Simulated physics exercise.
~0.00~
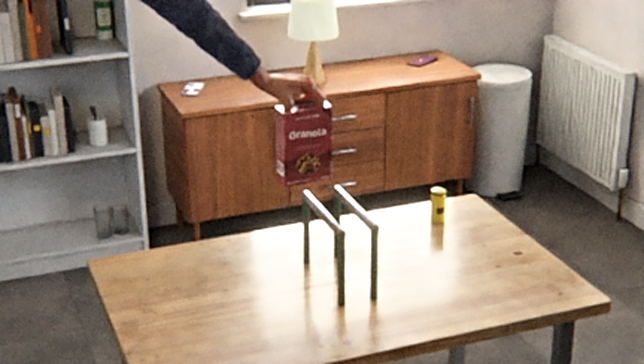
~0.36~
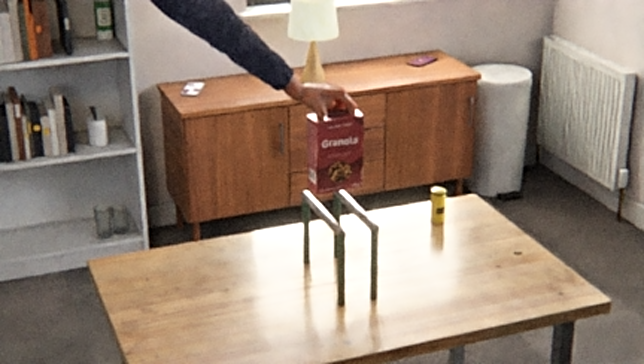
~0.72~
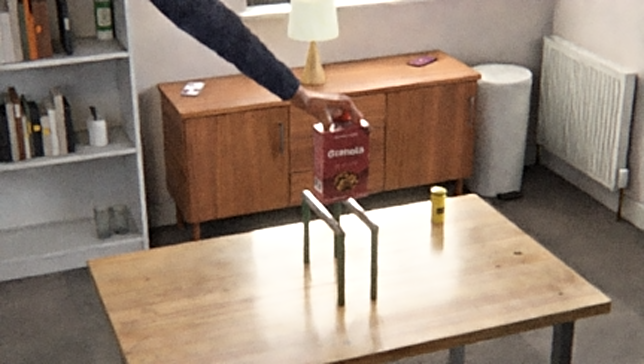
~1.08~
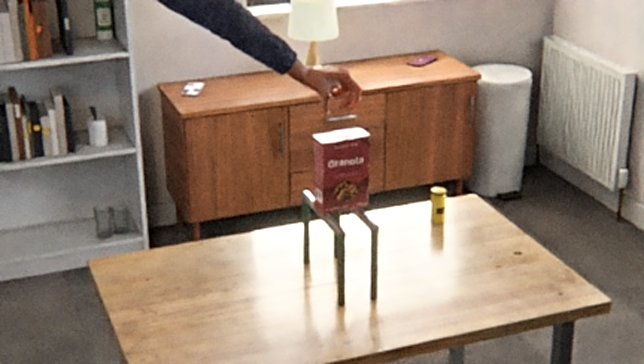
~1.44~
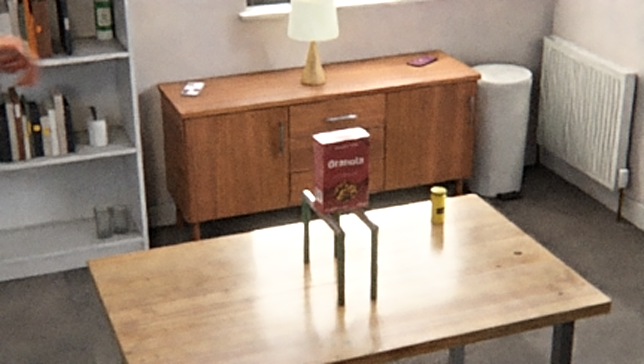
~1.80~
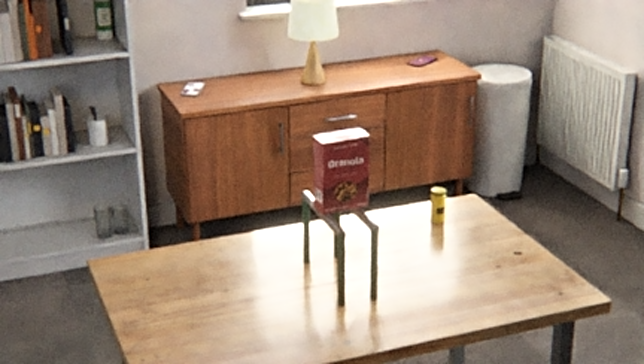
To begin with, a hand reaching in from the upper left holds a red granola packet upright above a wooden table, where two narrow dark supports stand slightly apart near a yellow shaker. The hand carries the packet a little to the right, then lowers it toward the top of the supports. It lets go and draws back, leaving the packet lodged upright on the supports rather than dropping to the table. The arm withdraws to the left and out of view. The packet stays at rest up there, with the shaker still in its place.
